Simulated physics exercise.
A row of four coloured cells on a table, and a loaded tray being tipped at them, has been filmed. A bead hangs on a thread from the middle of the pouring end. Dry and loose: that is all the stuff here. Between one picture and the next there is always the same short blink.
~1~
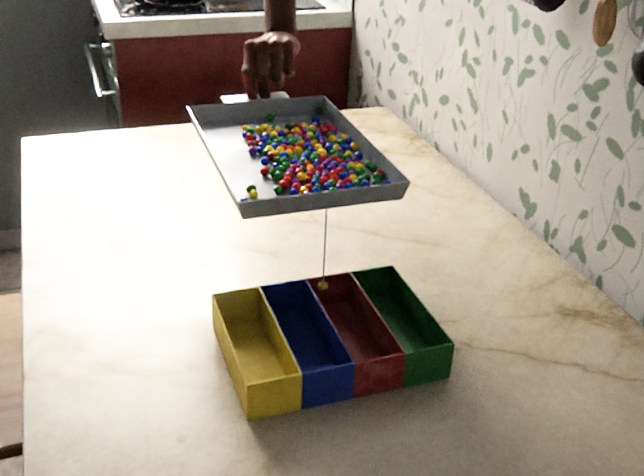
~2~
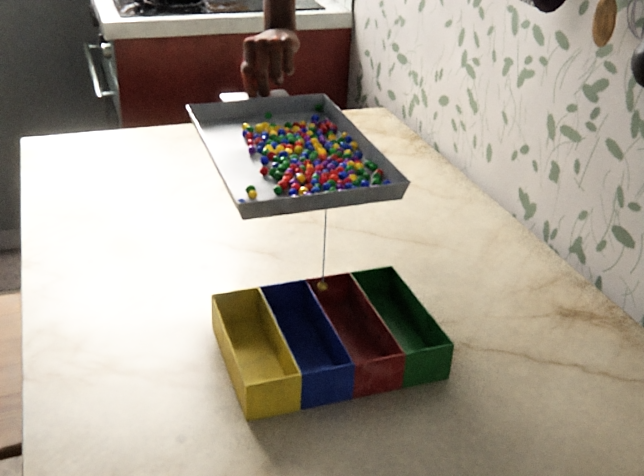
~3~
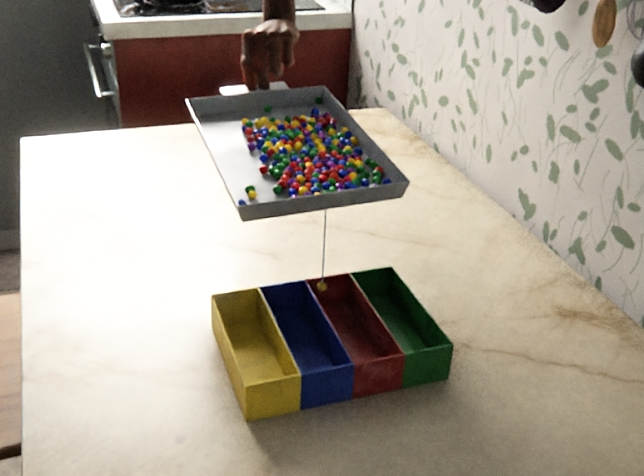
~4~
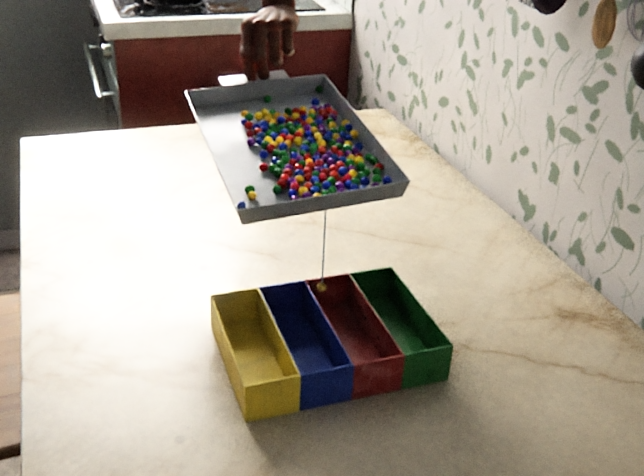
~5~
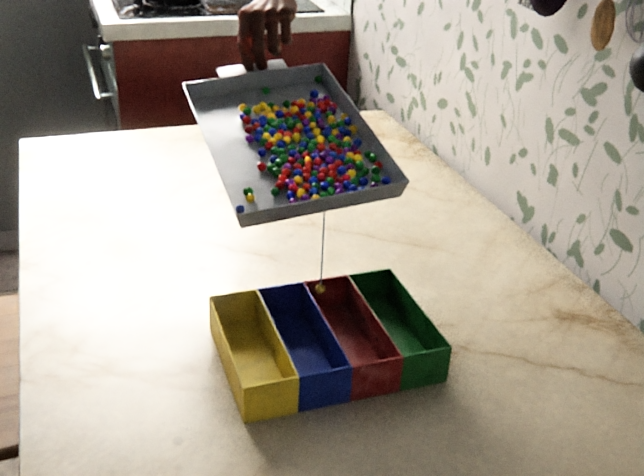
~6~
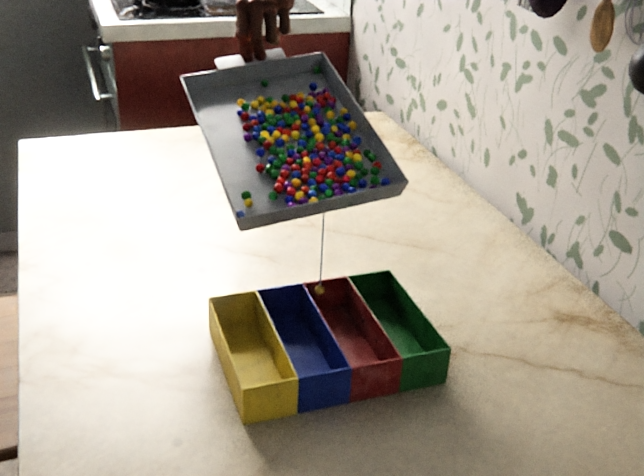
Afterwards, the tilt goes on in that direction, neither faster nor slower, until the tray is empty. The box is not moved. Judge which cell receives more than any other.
The yellow cell receives the most.
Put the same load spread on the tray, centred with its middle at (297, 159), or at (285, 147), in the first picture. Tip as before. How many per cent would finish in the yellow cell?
It would be about 70 per cent for the first and about 70 per cent for the second.
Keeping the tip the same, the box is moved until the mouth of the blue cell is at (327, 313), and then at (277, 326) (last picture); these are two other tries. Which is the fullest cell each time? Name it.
That yellow cell; yellow.
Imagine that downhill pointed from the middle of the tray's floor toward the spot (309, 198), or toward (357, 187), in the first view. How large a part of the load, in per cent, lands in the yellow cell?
30 and 0 per cent, in that order.
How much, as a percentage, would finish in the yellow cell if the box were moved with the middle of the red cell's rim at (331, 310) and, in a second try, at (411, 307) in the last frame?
Roughly 70% first, roughly 0% second.
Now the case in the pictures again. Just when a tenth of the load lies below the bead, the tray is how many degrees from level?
Approx. 70° from level.
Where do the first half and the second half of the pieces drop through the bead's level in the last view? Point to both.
First close to (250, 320), next close to (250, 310).
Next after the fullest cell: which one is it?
Second place goes to that blue cell.
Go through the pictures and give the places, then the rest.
Corners of the pouring end at (243, 199) and (404, 180), level; middle of the load at (314, 159), round plastic beads; bead on its thread at (323, 286); yellow cell at (274, 394); blue cell at (328, 383); red cell at (379, 372); green cell at (428, 362), in the first picture.
Corners of the pouring end at (243, 200) and (404, 180), level; middle of the load at (313, 159), in the second picture.
Corners of the pouring end at (242, 203) and (404, 179), tipped barely, lowest at the left corner; middle of the load at (313, 156), in the third picture.
Corners of the pouring end at (242, 206) and (404, 179), tipped a little, lowest at the left corner; middle of the load at (313, 151), in the fourth picture.
Corners of the pouring end at (240, 211) and (403, 179), tipped a little, lowest at the left corner; middle of the load at (312, 148), in the fifth picture.
Corners of the pouring end at (239, 215) and (402, 179), tipped a little, lowest at the left corner; middle of the load at (310, 147), most on the move; yellow cell at (270, 398); blue cell at (324, 387); red cell at (376, 377); green cell at (425, 367), in the sixth picture.
Soon, tray tipped steeply; nearly all on the tray; a stray few in the yellow cell; a stray few in the blue cell; a stray few falling or outside the box.
A while on, tray tipped past a quarter turn; a stray few on the tray; about two thirds in the yellow cell; a small part in the blue cell; a stray few in the red cell; a small part falling or outside the box.
Towards the end, tray tipped past a quarter turn; most in the yellow cell; a small part in the blue cell; a stray few in the red cell; a small part falling or outside the box.
Finally, tray tipped past a quarter turn; most in the yellow cell; a small part in the blue cell; a stray few in the red cell; none in the green cell; a small part outside the box.
